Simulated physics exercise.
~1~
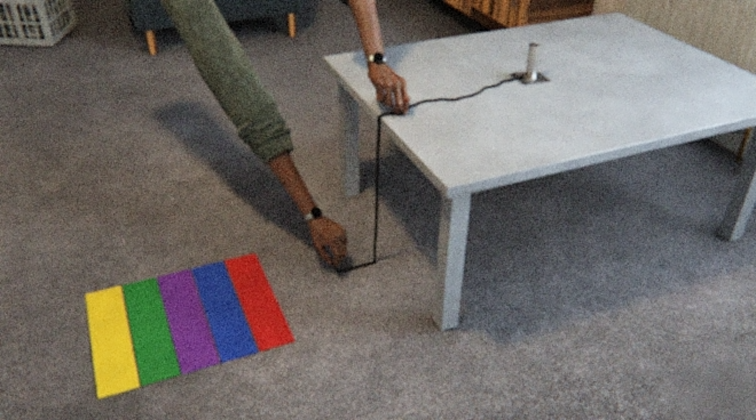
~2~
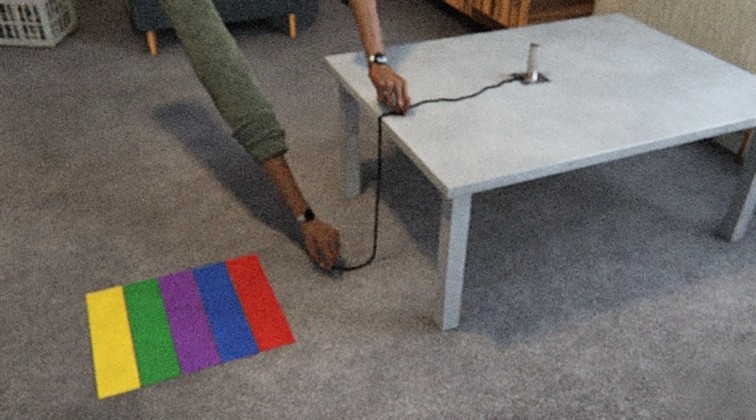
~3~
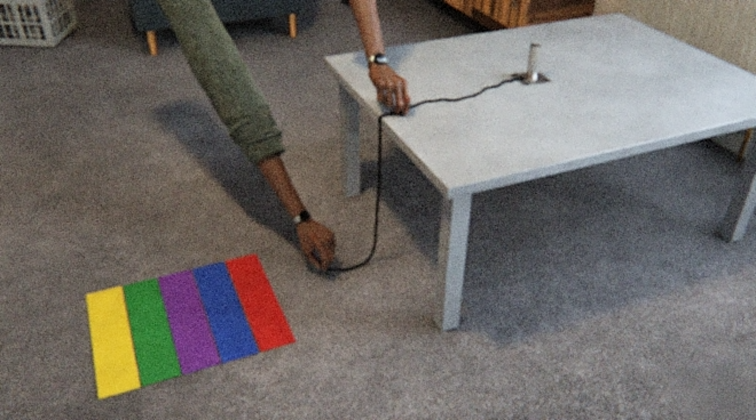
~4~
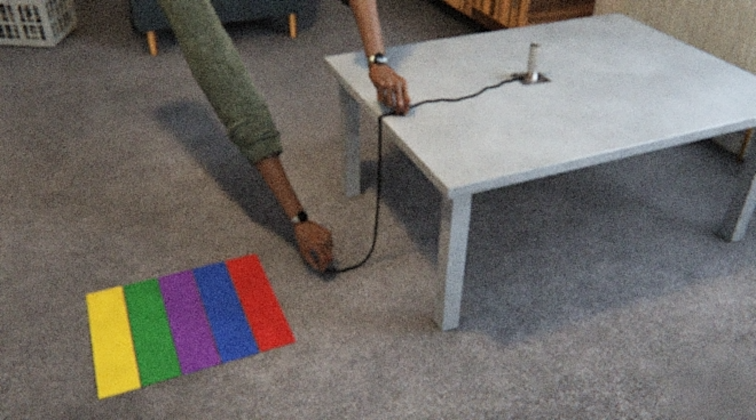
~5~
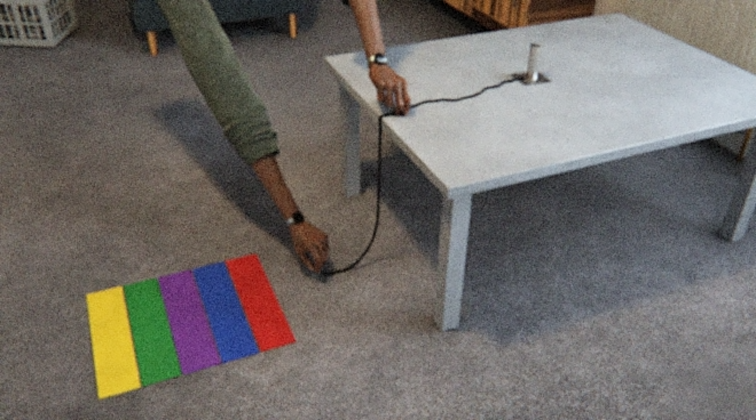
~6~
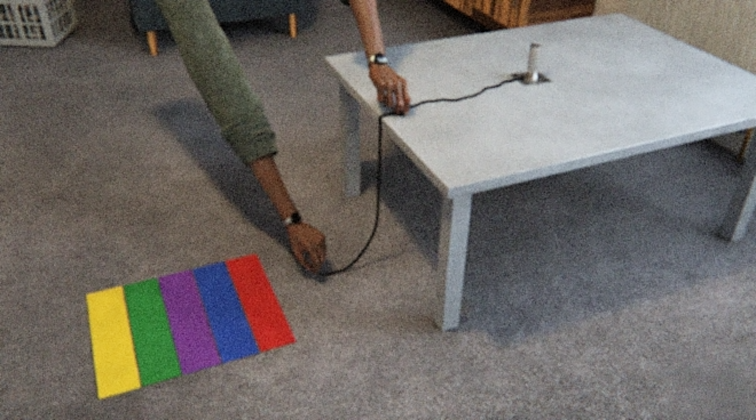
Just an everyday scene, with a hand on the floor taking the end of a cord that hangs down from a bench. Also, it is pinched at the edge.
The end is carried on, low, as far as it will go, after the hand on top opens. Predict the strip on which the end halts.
The blue strip.
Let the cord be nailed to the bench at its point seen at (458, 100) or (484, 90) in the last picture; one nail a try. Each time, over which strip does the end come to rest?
It ends on blue the first time and on blue the second time.
A little later, end near (287, 276); short of the strips.
Next, end near (243, 287); over red.
When it is tight, end near (217, 294); over blue. The end stops over the blue strip.
